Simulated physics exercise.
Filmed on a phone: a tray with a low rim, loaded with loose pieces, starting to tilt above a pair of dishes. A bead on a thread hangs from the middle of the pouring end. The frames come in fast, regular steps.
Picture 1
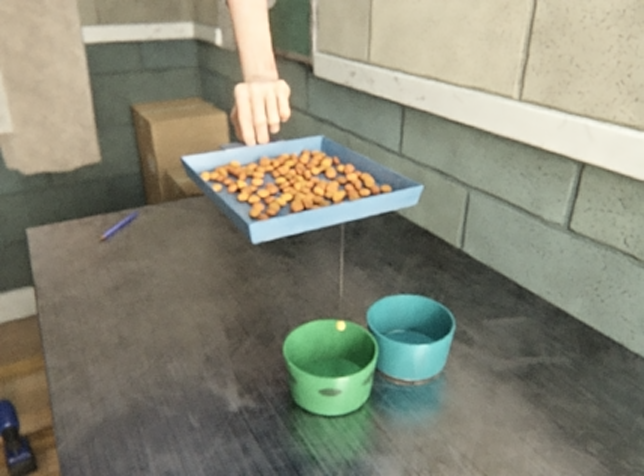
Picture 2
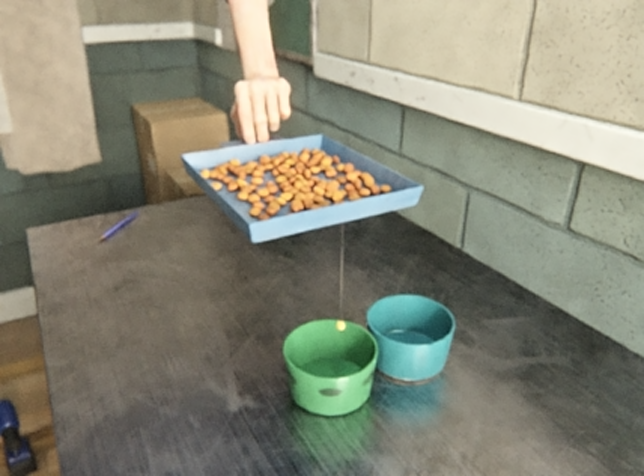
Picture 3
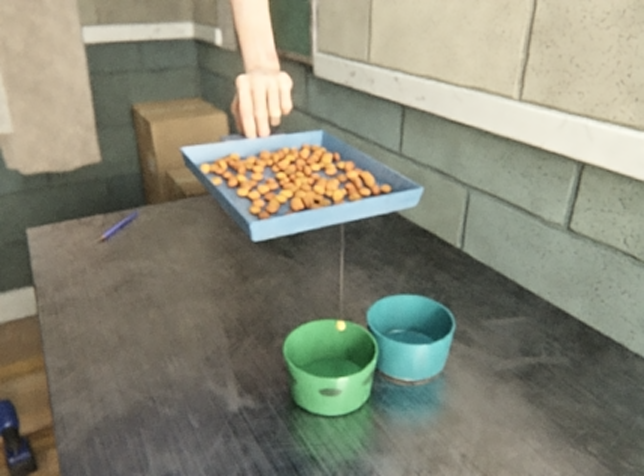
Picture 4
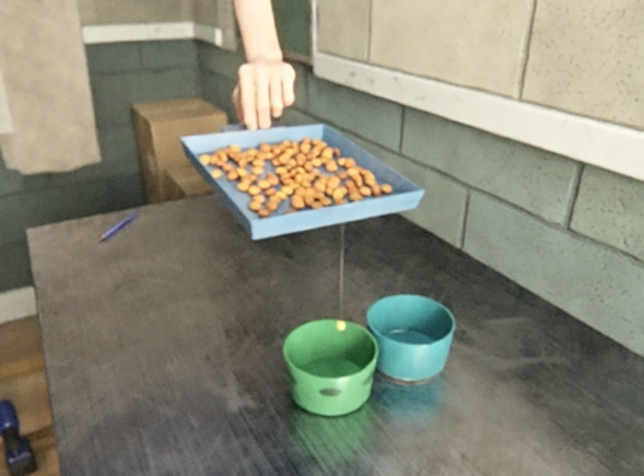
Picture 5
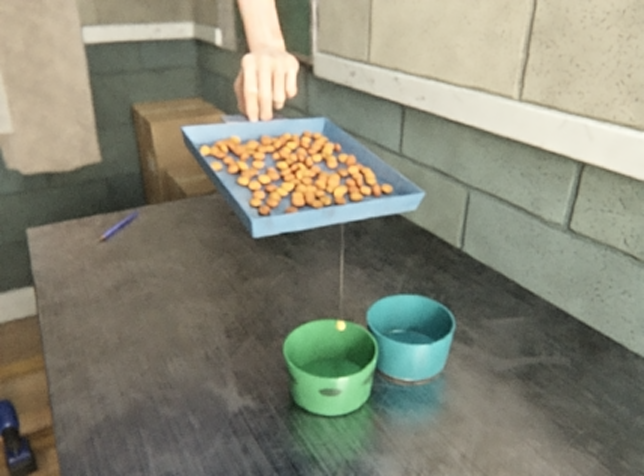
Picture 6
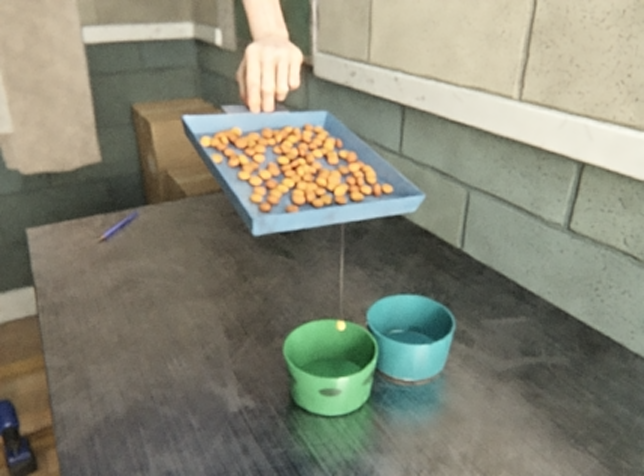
A hand gradually raising the back of a blue tray of brown kibble pieces above green and teal dishes on a dark table.
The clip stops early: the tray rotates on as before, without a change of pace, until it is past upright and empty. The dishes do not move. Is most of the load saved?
In the dishes lies over half of it.
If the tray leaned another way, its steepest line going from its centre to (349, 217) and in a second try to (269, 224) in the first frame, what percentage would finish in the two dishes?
Roughly 50 per cent, and 10 per cent.
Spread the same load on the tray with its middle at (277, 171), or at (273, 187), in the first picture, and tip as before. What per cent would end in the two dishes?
Near 80 % and 60 %.
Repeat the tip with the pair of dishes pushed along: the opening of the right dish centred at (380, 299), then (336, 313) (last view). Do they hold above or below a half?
One: Under half. Two: Below a half.
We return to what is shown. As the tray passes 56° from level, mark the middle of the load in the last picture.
Roughly at (368, 185).
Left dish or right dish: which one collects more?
Fuller: Right.
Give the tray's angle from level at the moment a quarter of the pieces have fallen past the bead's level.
Roughly 95°.
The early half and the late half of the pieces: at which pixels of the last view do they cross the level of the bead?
The first part at (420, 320); the rest at (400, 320).
Soon, tray tipped steeply; all on the tray.
A while on, tray tipped right over; about half on the tray; about a quarter in the right dish; a small part outside both; about a quarter in the air.
Towards the end, tray tipped past a quarter turn; a stray few in the left dish; most in the right dish; about a quarter outside both.
Finally, tray tipped past a quarter turn; a stray few in the left dish; most in the right dish; about a quarter outside both.
